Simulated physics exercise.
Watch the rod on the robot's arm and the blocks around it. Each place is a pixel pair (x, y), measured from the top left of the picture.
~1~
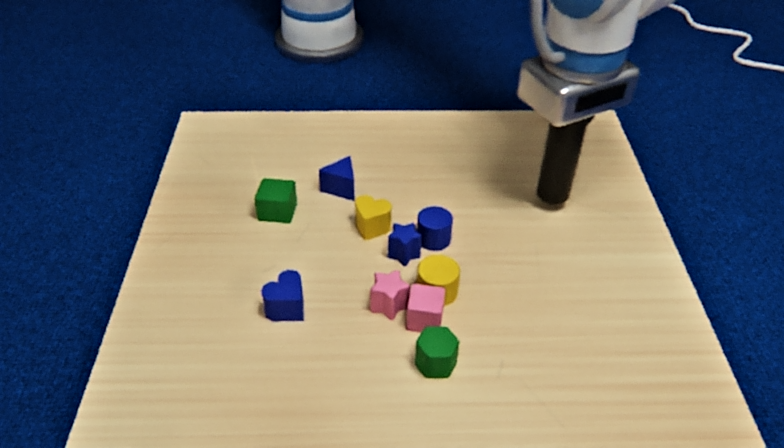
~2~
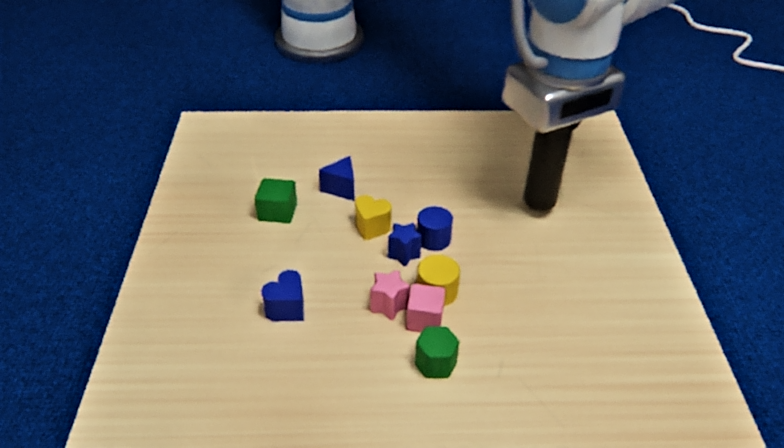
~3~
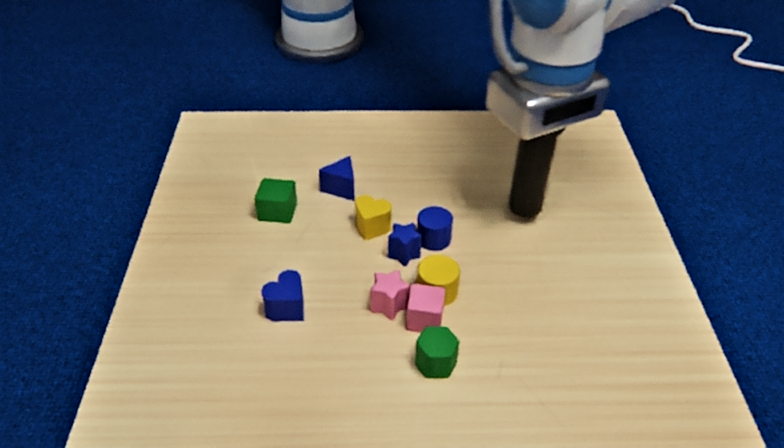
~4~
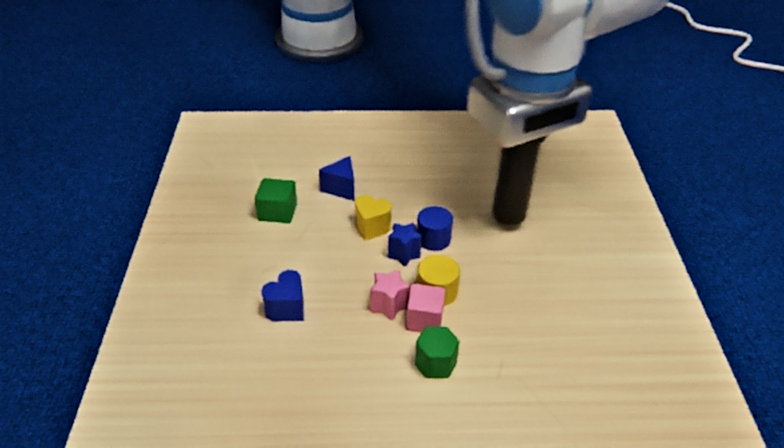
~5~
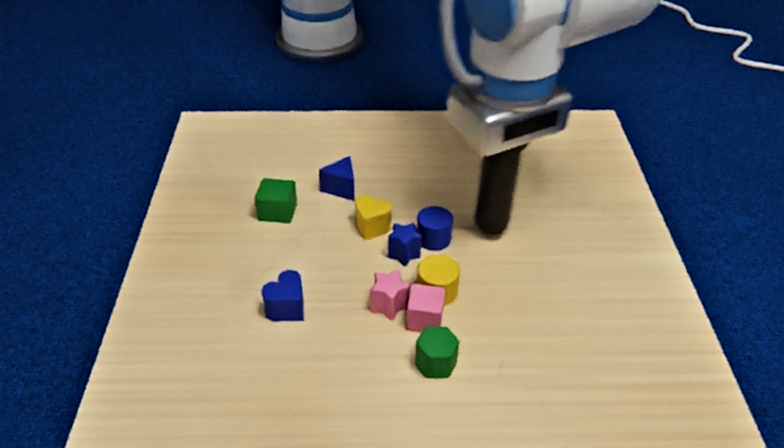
On a wooden board, a robot arm moves its black rod left toward still, colourful blocks.
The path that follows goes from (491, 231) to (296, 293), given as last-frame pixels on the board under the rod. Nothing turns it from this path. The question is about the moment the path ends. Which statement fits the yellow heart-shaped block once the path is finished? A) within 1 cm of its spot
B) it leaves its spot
Option B.
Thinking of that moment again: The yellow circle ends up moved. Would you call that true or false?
The statement is false.
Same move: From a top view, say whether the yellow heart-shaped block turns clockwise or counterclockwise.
Watching from overhead, you'd notice the yellow heart-shaped block rotating counter-clockwise.
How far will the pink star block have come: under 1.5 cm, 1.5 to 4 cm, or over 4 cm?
I reckon it covers less than 1.5 cm.
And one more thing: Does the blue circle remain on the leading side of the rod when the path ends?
I believe not.
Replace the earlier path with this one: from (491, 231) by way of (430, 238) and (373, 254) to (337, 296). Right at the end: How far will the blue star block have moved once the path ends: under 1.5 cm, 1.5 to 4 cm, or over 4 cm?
The shift is above 4 cm.
What follows on the original path. One third of the way, rod (429, 241); yellow heart-shaped block (369, 204); blue star block (388, 236), turned 50° anticlockwise; blue circle (398, 216).
Two thirds of the way, rod (364, 262); yellow heart-shaped block (363, 198), turned 25° anticlockwise; blue star block (331, 249), turned 55° anticlockwise; blue circle (383, 215).
At the end, rod (294, 283); blue heart-shaped block (270, 297), turned 25° anticlockwise; yellow heart-shaped block (363, 198), turned 25° anticlockwise; pink star block unmoved; blue star block (271, 254); blue circle (383, 215); yellow circle unmoved.
